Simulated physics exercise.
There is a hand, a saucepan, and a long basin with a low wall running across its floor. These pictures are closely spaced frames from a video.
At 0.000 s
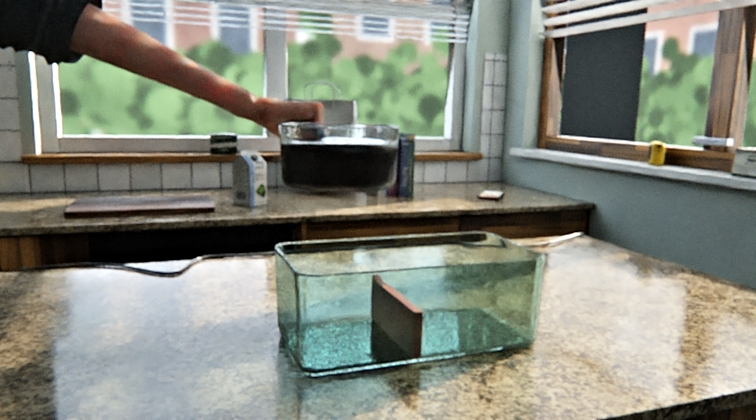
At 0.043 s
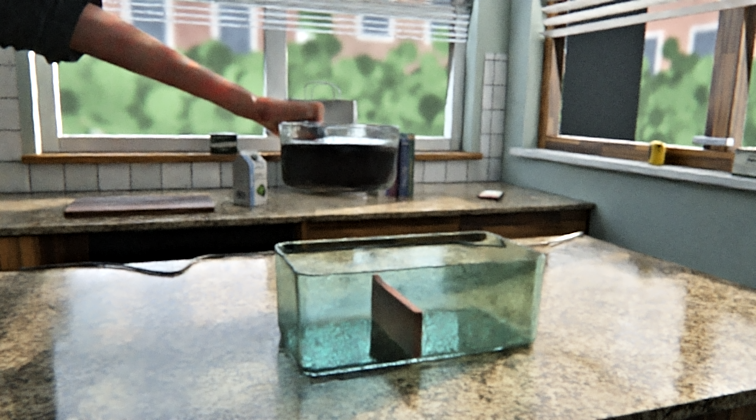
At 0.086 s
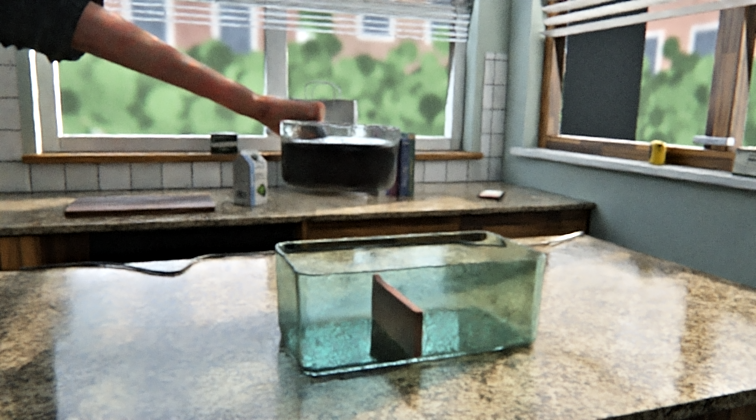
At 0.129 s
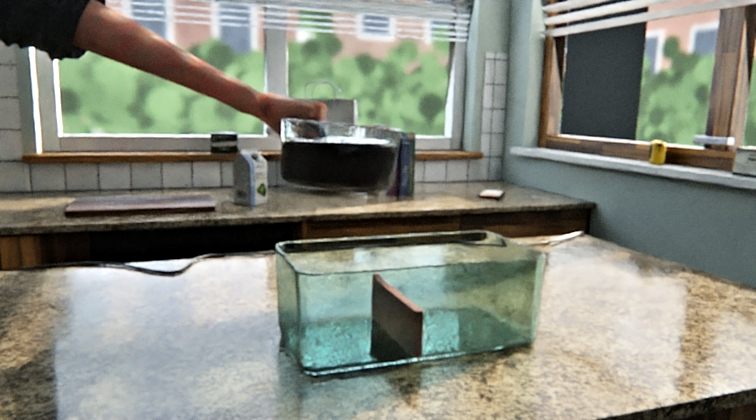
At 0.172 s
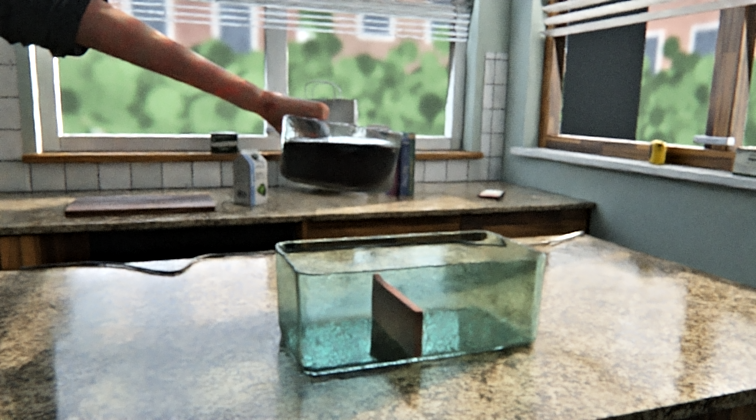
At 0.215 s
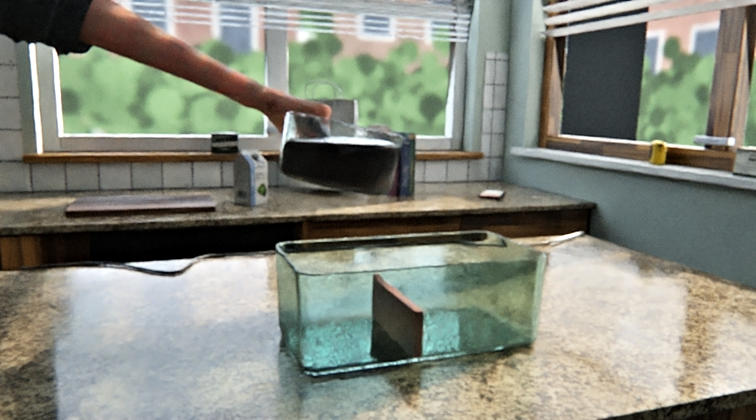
A hand held a clear bowl of dark liquid still above a long glass basin with a low brown wall inside, then slowly tilted the bowl a little to the right.
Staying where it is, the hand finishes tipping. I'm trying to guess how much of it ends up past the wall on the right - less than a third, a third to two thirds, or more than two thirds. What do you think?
I'd say more than two thirds.
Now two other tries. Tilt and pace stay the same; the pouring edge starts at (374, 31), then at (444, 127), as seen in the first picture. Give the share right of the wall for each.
Around 90 percent first, around 100 percent second.
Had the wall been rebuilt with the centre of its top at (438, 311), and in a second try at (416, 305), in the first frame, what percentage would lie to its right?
Note: Roughly 40 % in case one, 70 % in case two.
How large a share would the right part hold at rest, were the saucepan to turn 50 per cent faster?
I'd say close to 95 %.
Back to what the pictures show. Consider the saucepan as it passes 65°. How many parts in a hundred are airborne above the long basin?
Roughly 30 percent.
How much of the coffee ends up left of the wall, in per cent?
Roughly 5 %.
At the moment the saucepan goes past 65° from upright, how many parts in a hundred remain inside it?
It comes to 65 per cent or so.
A moment on, the saucepan is tipped part way and 63 per cent is still to pour, 0 is left of the wall and 8 right of it.
Next, the saucepan is tipped on its side and 15 per cent is still to pour, 1 is left of the wall and 73 right of it.
Then the saucepan is tipped on its side and 3 per cent is still to pour, 3 is left of the wall and 92 right of it.
Later the saucepan is tipped on its side and 0 per cent is still to pour, 4 is left of the wall and 94 right of it.
At rest 5 per cent lies left of the wall, 94 right of it and 1 outside.
